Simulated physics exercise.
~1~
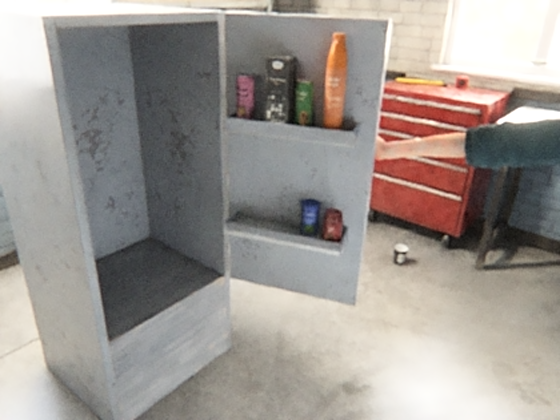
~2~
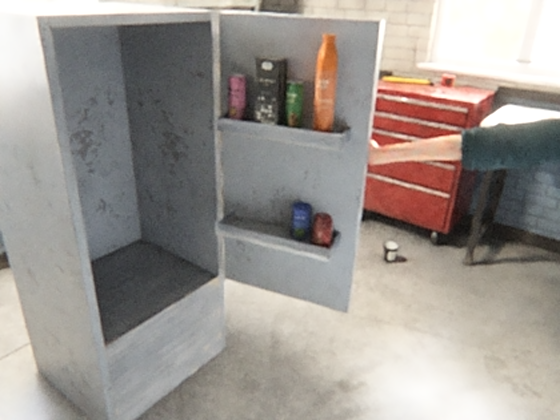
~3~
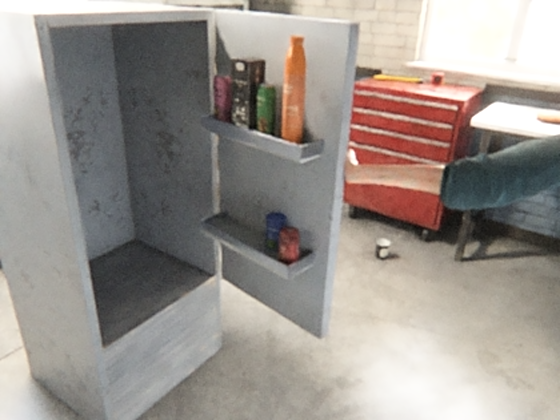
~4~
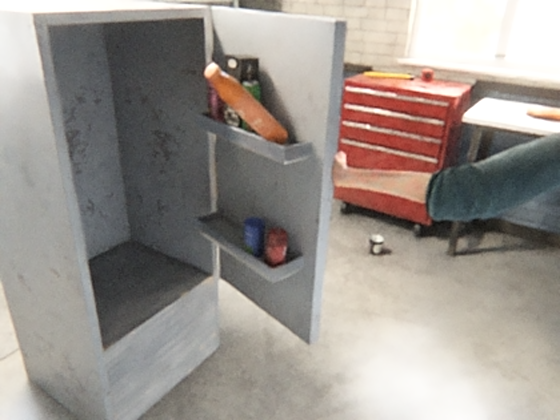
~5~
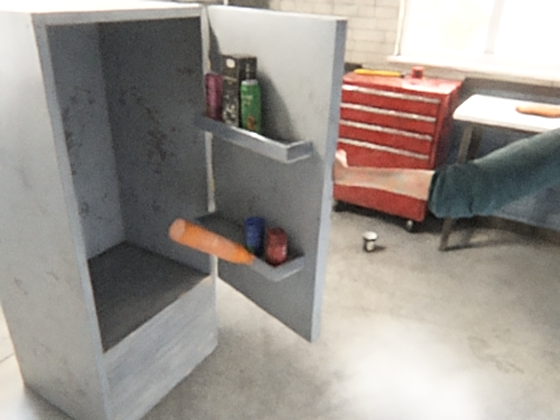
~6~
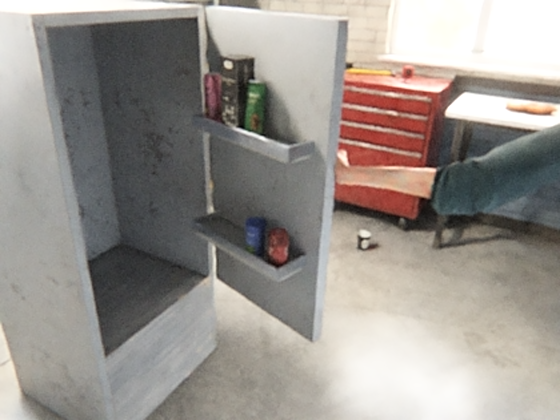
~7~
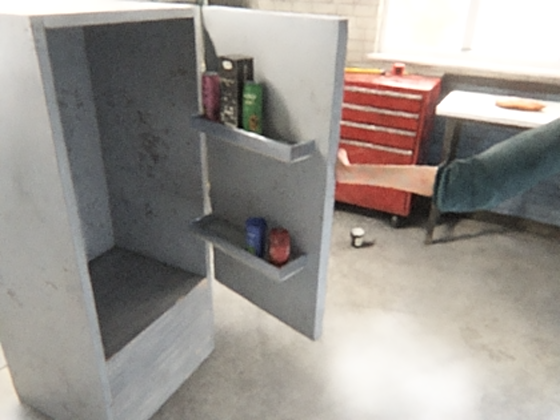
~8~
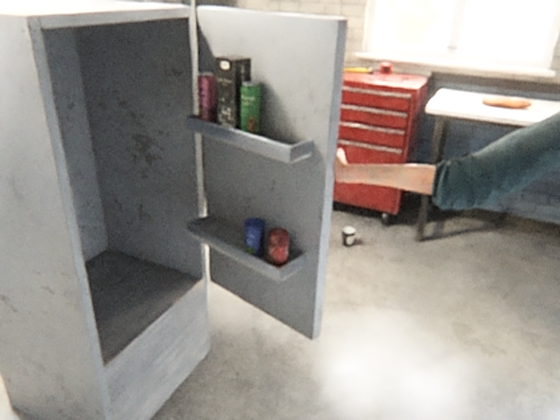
In a workshop, an arm swings a cabinet door and an orange bottle topples out.
